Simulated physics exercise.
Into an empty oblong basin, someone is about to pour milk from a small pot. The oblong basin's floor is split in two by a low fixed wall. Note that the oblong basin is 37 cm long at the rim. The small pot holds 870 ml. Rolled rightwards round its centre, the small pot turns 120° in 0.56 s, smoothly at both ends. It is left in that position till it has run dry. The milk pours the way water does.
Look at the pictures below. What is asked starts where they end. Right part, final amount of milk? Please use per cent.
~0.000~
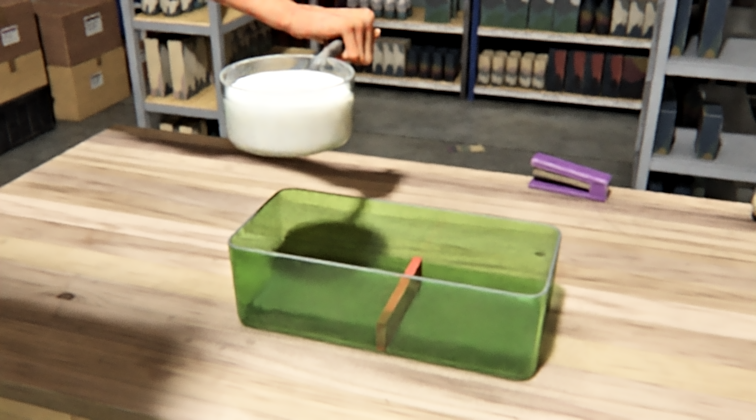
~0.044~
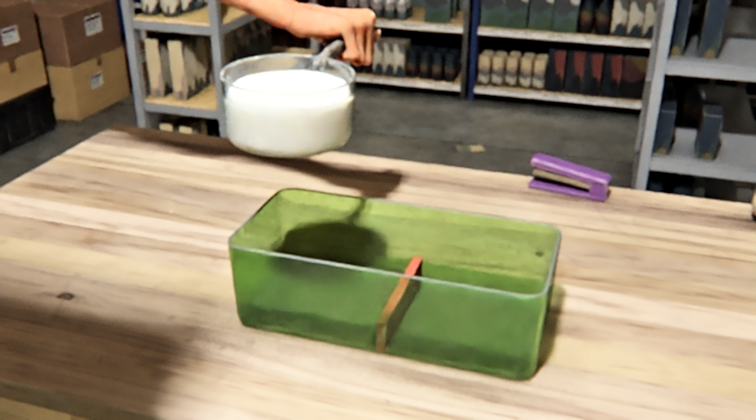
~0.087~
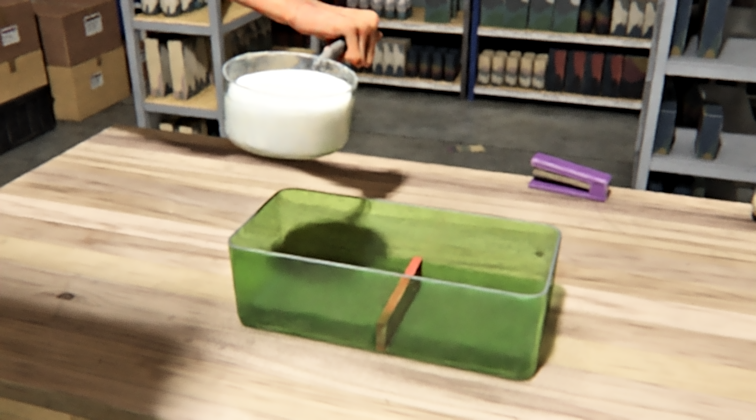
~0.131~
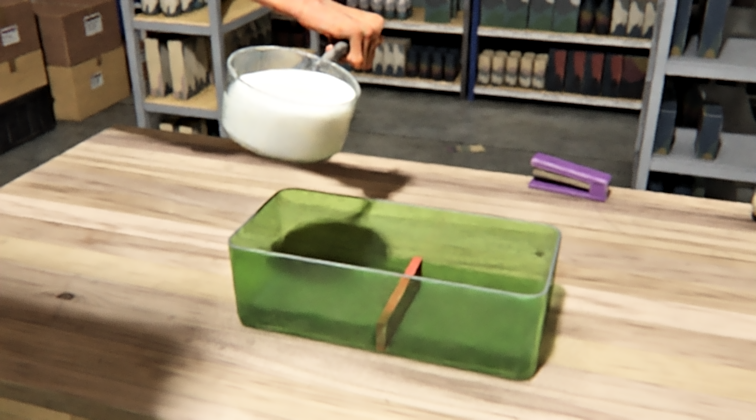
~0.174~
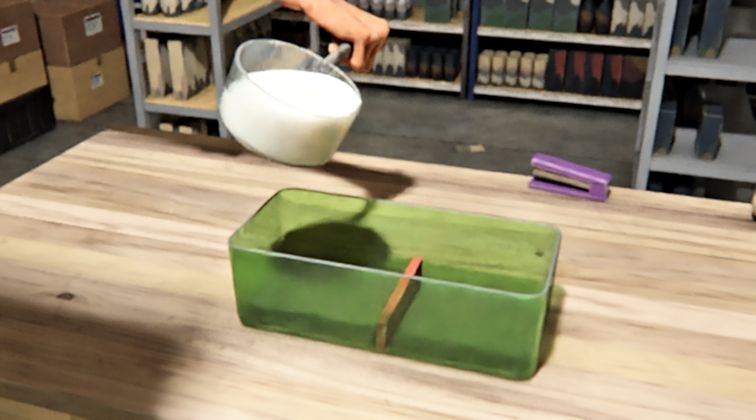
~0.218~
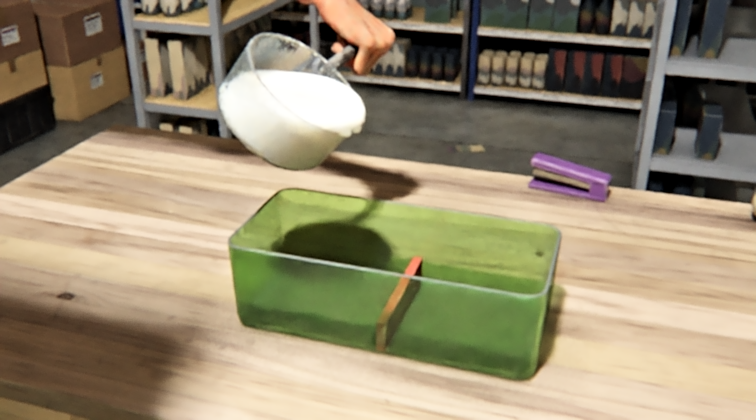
32 per cent.
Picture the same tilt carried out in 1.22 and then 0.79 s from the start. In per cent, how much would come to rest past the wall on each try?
55 in a hundred, followed by 40 in a hundred.
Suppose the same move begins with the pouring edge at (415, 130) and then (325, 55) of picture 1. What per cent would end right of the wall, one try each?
75 then 15 %.
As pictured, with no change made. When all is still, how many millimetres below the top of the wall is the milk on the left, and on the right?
Left side: Around 20 mm. Right side: Around 28 mm.
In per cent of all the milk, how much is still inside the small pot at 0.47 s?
I reckon about 12 in a hundred is still held.
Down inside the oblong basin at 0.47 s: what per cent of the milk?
About 44%.
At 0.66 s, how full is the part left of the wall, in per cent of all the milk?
The left part holds some 64 per cent.
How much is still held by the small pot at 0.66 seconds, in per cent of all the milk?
I reckon near 1 per cent still sits there.
After 0.47 s the tilt is 113° and 13 per cent is still to pour, 26 is left of the wall and 18 right of it.
After 0.66 s the tilt is 120° and 1 per cent is still to pour, 65 is left of the wall and 27 right of it.
After 0.85 s the tilt is 120° and 0 per cent is still to pour, 61 is left of the wall and 31 right of it.
After 1.06 s the tilt is 120° and 0 per cent is still to pour, 63 is left of the wall and 32 right of it.
In the end 63 per cent lies left of the wall, 32 right of it and 5 outside.
